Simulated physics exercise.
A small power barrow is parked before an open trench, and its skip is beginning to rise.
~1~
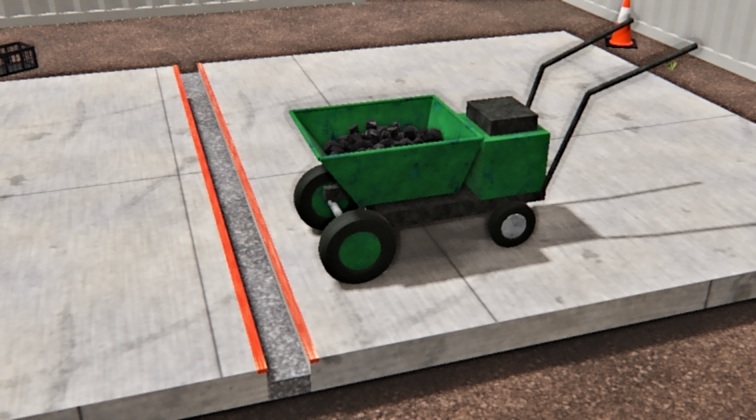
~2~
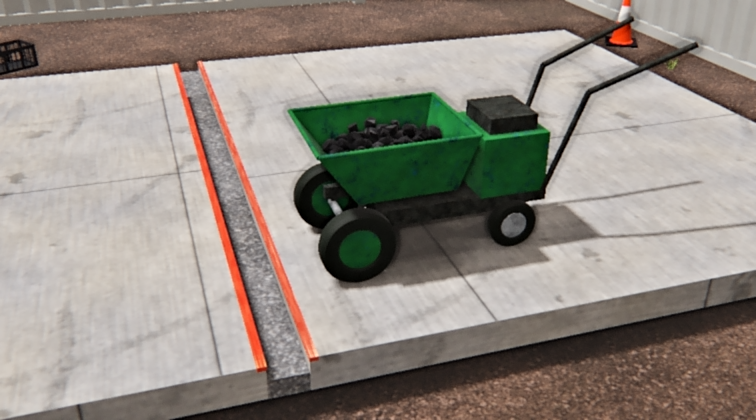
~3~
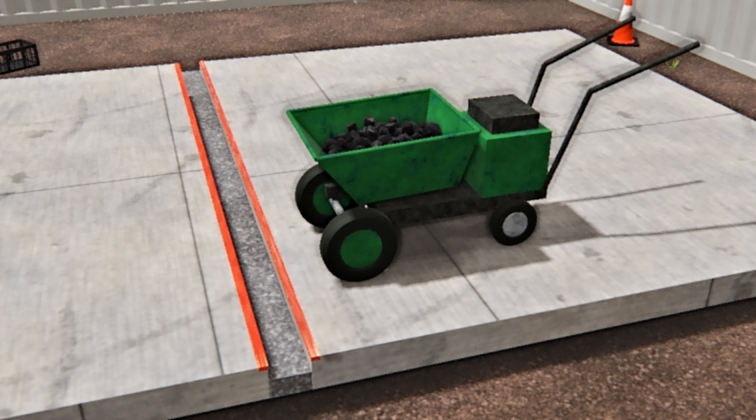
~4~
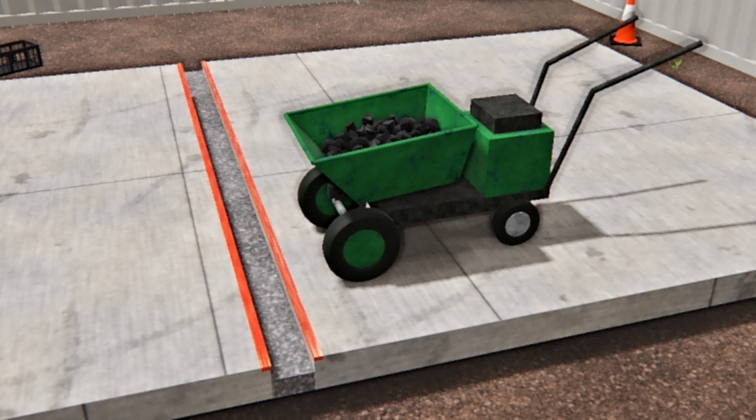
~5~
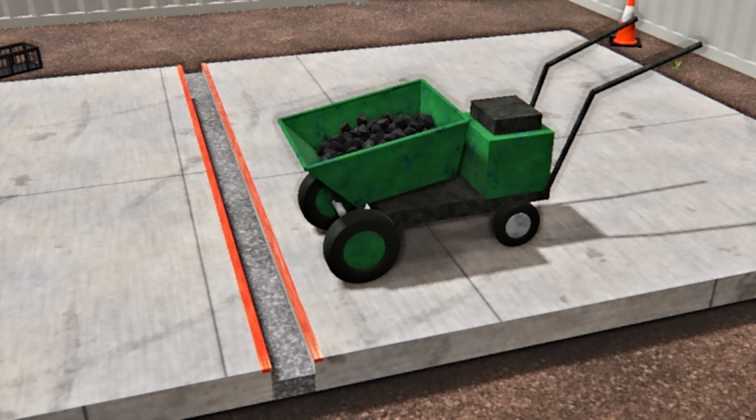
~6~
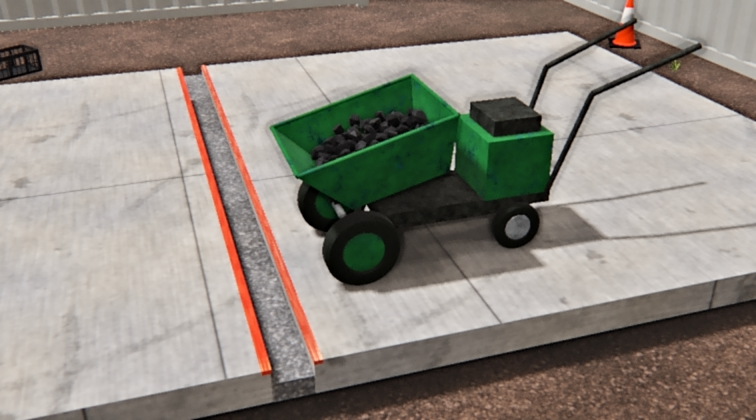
Green skip of a small power barrow sitting level with dark lumps, then slowly tilting forward to the left beside a narrow trench.
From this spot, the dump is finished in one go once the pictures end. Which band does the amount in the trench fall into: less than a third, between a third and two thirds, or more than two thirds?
It falls into the band less than a third.
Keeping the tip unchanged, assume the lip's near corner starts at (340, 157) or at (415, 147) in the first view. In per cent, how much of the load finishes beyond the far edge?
First try: Some 40 %; second try: 0 %.
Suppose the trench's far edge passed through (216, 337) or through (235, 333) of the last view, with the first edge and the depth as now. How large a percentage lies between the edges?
First case 70 %, second case 50 %.
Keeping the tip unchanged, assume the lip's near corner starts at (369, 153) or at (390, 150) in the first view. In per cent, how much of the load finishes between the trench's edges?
Position 1 near 50 %, position 2 near 40 %.
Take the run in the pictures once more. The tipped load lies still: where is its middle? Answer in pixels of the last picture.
(213, 270).
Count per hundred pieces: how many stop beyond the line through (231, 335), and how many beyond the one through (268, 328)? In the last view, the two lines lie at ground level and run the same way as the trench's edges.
Near 40 % and 70 %.
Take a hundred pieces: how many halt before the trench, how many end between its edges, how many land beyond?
Short 0, between 15, beyond 60 per cent.
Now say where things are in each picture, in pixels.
Lip of the skip at (320, 159), level; top of the load at (387, 146), lumps of coal; first edge of the trench at (299, 319); far edge at (250, 328), the trench under half as wide as the skip, and shallow for its width, in the first picture.
Lip of the skip at (319, 158), level; top of the load at (386, 144), in the second picture.
Lip of the skip at (317, 160), tipped barely; top of the load at (385, 142), in the third picture.
Lip of the skip at (313, 163), tipped a little; top of the load at (396, 140), in the fourth picture.
Lip of the skip at (306, 169), tipped a little; top of the load at (410, 135), in the fifth picture.
Lip of the skip at (298, 177), tipped clearly; top of the load at (403, 132); first edge of the trench at (303, 321); far edge at (254, 330), in the sixth picture.
Soon after the last picture, skip tipped steeply; all in the skip.
A little later, skip tipped steeply; nearly all in the skip; a small part beyond it.
Later still, skip tipped right over; about a quarter in the skip; a small part in or heaped over the trench; about two thirds beyond it.
At rest, skip tipped right over; about a quarter in the skip; a small part in or heaped over the trench; about two thirds beyond it.
